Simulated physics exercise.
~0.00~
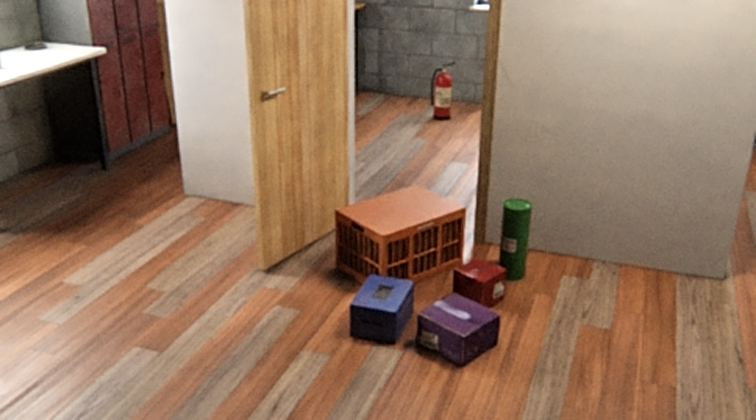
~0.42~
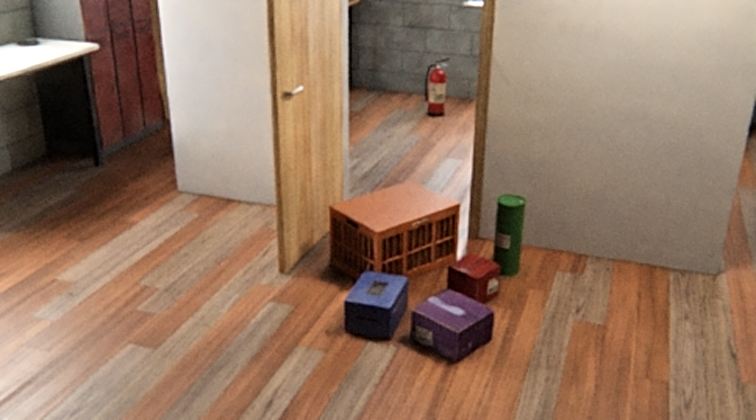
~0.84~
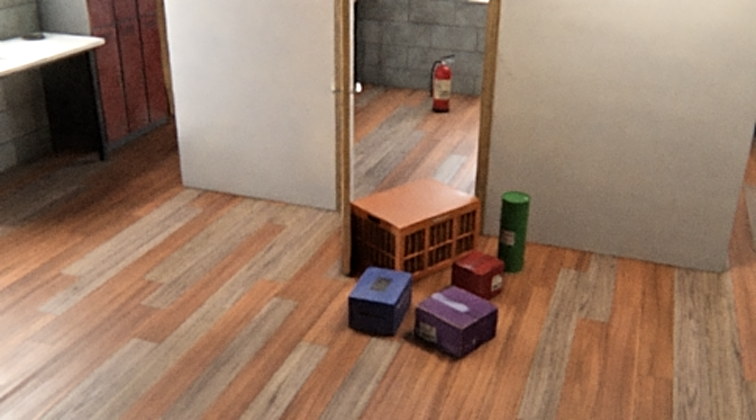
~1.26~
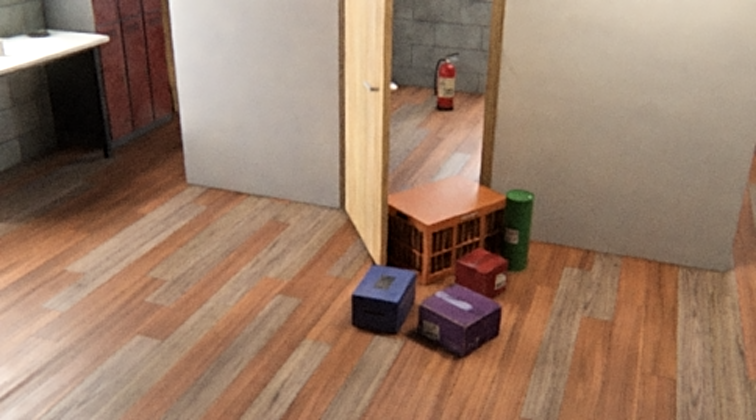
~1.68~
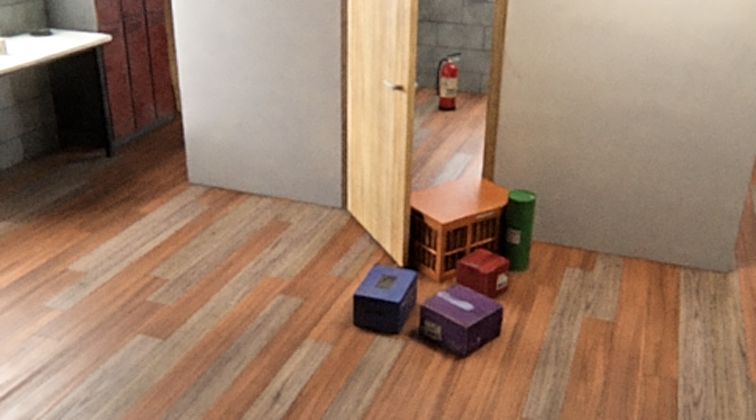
A wooden door swung from left to right across a doorway, and an orange slatted chest on the floor slid right along with it, ending beside the green canister, while the blue, purple and red boxes stayed put and the door remained open.
